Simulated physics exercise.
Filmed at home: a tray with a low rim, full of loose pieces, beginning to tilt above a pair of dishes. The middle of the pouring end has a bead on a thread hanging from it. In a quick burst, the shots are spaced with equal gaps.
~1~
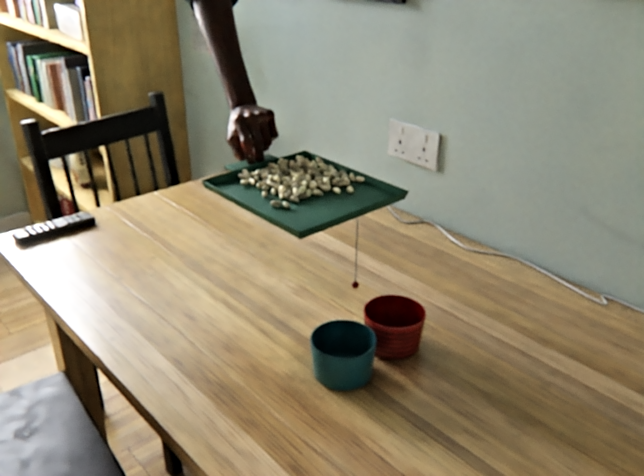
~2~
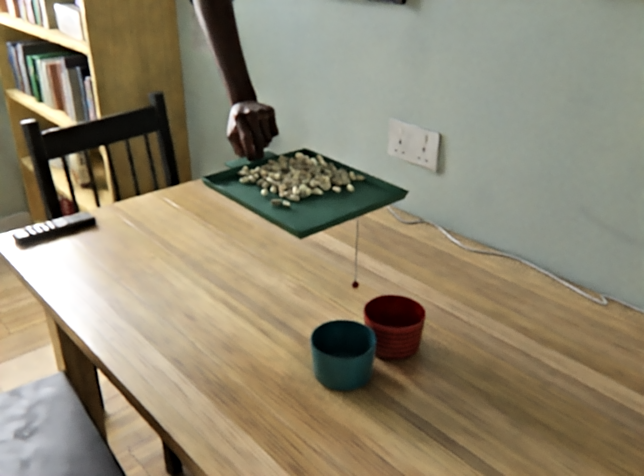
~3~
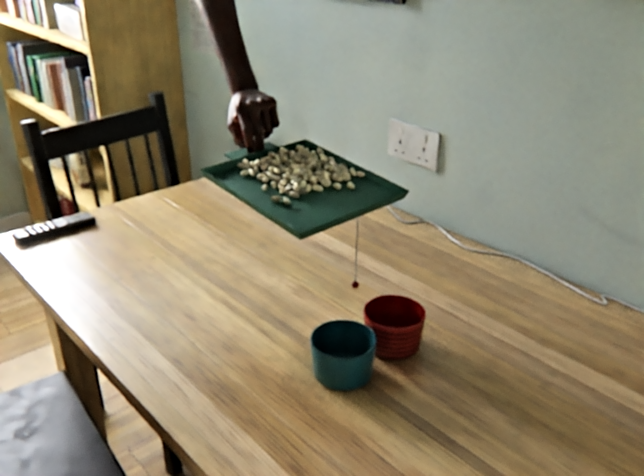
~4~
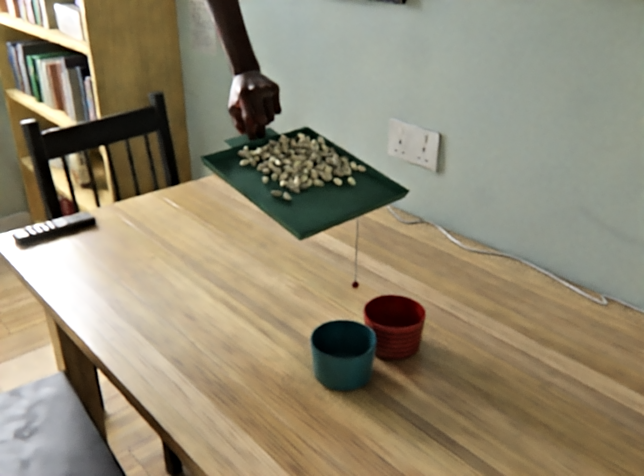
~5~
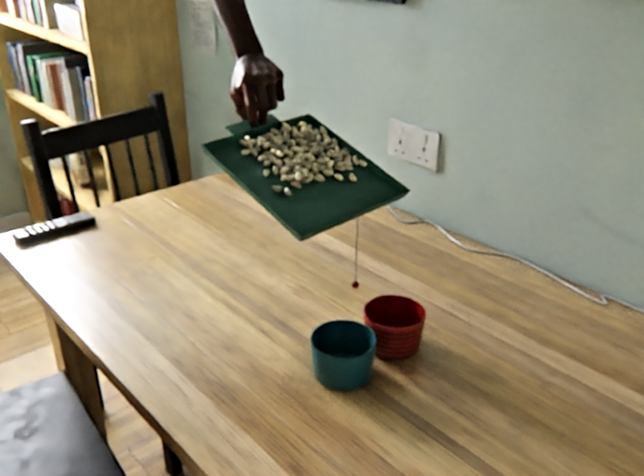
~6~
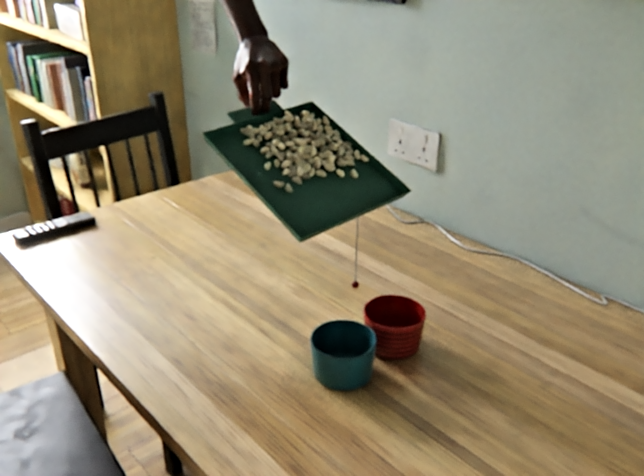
To begin with, a hand holds a green tray of pale pieces almost flat above a wooden table, with a teal dish and a red one below and a bead hanging on a thread. The hand then lifts the far end, steadily steepening the tray, while the dishes stay still.
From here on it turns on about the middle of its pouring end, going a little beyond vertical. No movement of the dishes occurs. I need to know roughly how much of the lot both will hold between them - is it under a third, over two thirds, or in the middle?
It is in the middle, between a third and two thirds.
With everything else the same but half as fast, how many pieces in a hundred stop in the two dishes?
About 50 %.
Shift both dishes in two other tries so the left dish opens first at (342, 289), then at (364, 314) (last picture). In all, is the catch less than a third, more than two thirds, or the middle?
Taking the two places in turn, the answer is below one third and then in the middle band.
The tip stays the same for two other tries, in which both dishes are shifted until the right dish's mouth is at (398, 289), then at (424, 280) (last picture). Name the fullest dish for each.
In the first try it is the one to the left, in the second it is the one to the left.
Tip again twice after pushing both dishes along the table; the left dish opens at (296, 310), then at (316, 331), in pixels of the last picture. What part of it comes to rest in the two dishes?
Roughly 0 % and 50 %.
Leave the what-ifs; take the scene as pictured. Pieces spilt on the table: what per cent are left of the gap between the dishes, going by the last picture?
Share to the left: Near 50 per cent.
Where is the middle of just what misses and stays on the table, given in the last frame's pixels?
I'd say near (368, 339), give or take.
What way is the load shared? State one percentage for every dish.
Left dish 30, right dish 30 %.
Shortly afterwards, tray tipped steeply; the bulk on the tray; near a quarter in the air.
Next, tray tipped past a quarter turn; a little on the tray; near a quarter in the left dish; near a quarter in the right dish; near a third outside both; a little in the air.
Some moments later, tray tipped past a quarter turn; near a quarter in the left dish; near a quarter in the right dish; near half outside both.
In the end, tray tipped past a quarter turn; near a quarter in the left dish; near a quarter in the right dish; near half outside both.
